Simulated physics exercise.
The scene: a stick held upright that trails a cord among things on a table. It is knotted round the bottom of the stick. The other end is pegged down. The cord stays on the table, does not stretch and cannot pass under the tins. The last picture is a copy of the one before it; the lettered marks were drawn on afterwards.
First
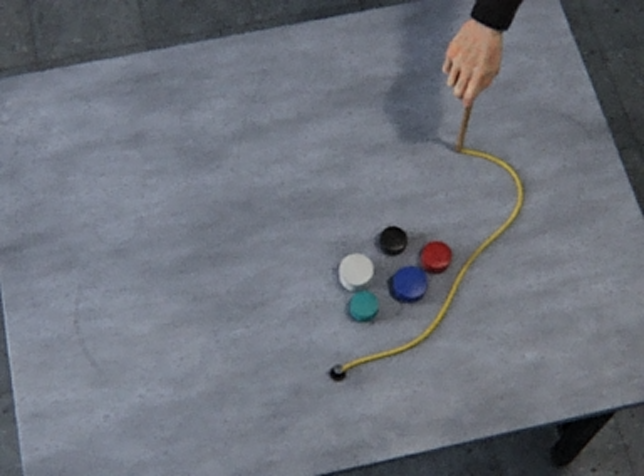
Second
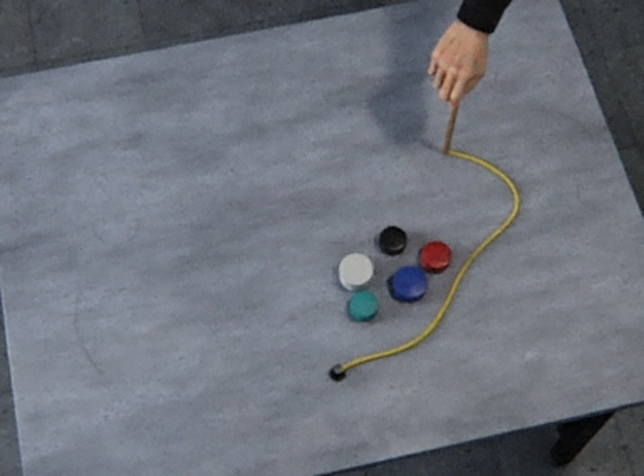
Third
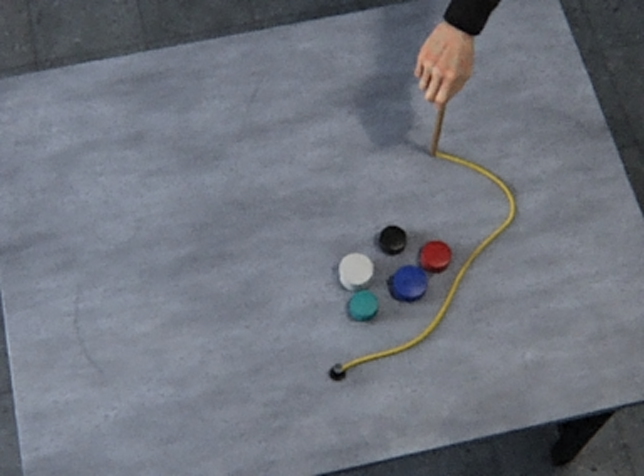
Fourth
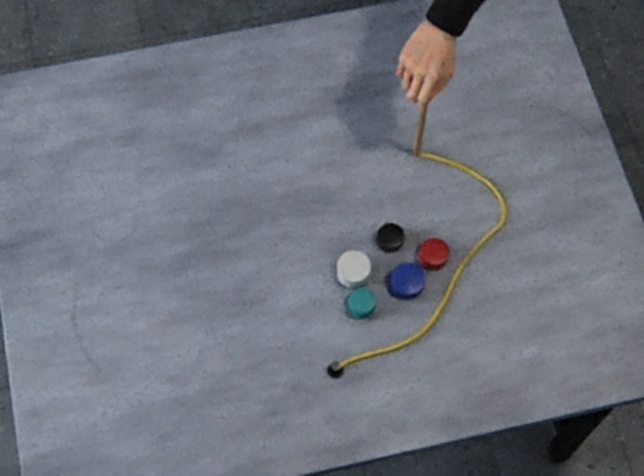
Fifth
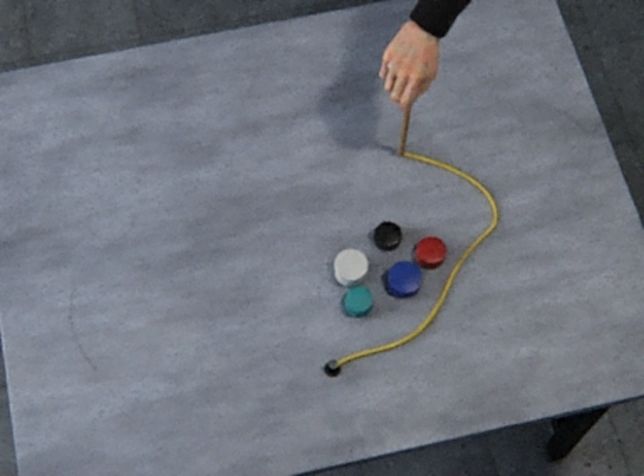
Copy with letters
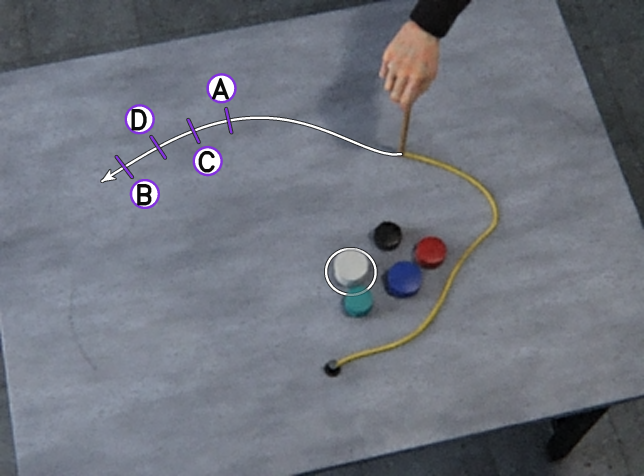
A hand in a dark sleeve holds a thin stick upright on a grey tabletop, seen from high above at a slight tilt. A yellow cord curves from the stick's foot around the right of five clustered tins, black, red, white, blue and turquoise, to a dark peg below. The hand slides the stick steadily left, drawing the cord's upper part along, while the view shifts very slightly.
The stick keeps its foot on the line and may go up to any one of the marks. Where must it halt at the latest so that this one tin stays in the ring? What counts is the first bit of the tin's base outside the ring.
A.
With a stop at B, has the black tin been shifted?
Yes.
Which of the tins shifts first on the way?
The red tin.
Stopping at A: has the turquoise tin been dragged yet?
By then, no.
On the marked copy, A at (229, 121); B at (124, 167); C at (194, 131); D at (158, 147); the ring at (351, 272); the route from (401, 154) via (244, 119) to (102, 181).
Following A. Soon after the start, foot of the stick (341, 137); white tin (351, 268).
Later, foot of the stick (282, 120); red tin (409, 251); white tin (351, 268).
In the end, foot of the stick (229, 121); blue tin (380, 281); red tin (375, 253); white tin (349, 268); black tin (358, 232); the white tin is still in its ring.
As for the rest, B drags the ringed tin to (303, 275); C drags the ringed tin to (333, 267); D drags the ringed tin to (318, 269).
